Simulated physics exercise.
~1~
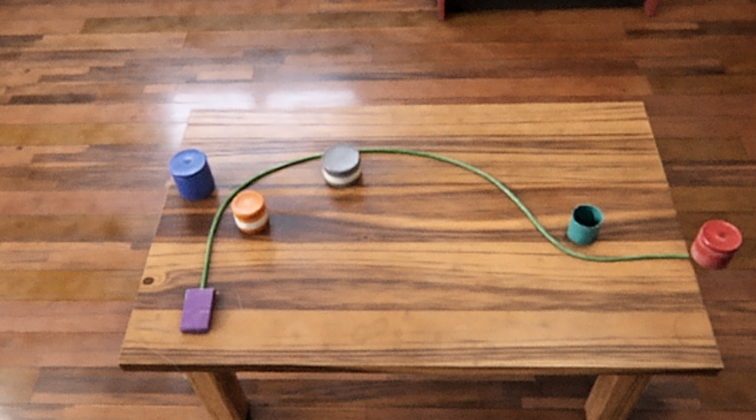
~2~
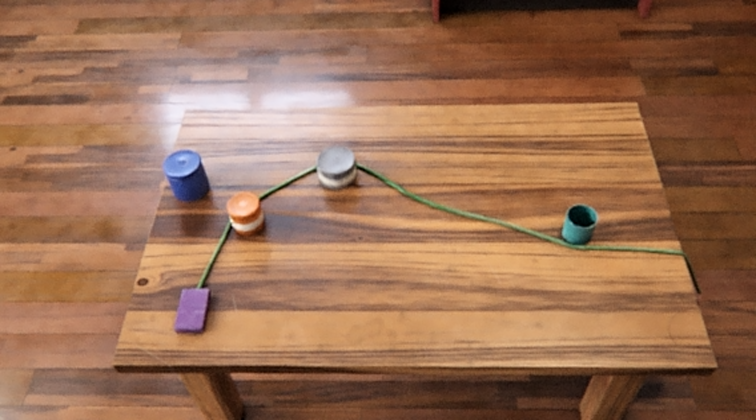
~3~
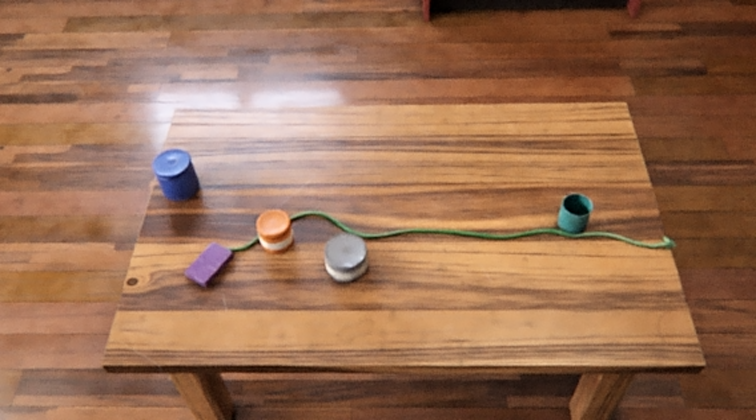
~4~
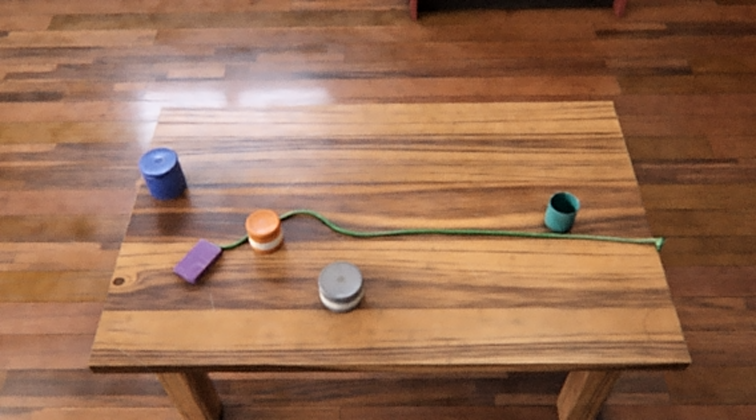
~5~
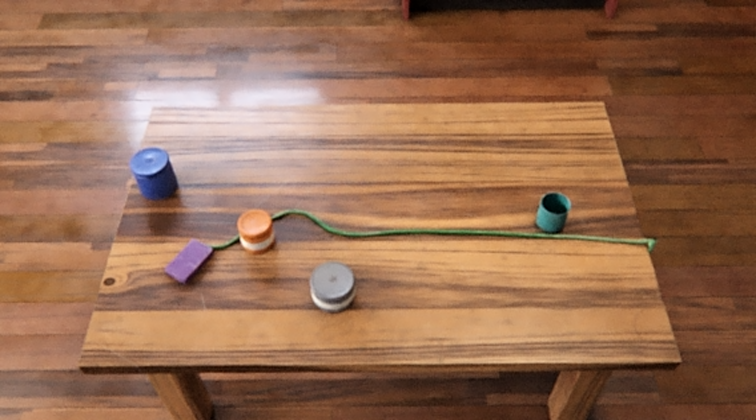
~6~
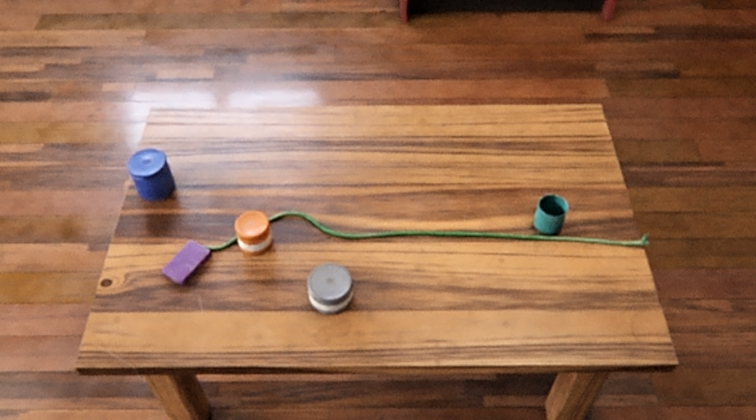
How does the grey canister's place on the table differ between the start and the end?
At the start the grey canister stands toward the far side of the table, against the curve of the green cord. By the end it stands much closer to the near side, clear of the cord.
A wooden table on a shiny plank floor is seen from above and in front. A green cord curves from a purple rectangular object at the left, past an orange canister, a grey canister and a teal cup, to a red cylinder at the right edge, while a blue tub stands at the far left. The red cylinder drops out of view and the cord pulls tighter. The purple object slides right and away, the orange canister shifts slightly, and the grey canister slides toward the near side. The cord's loose end finally rests near the right edge, and the blue tub stays put.
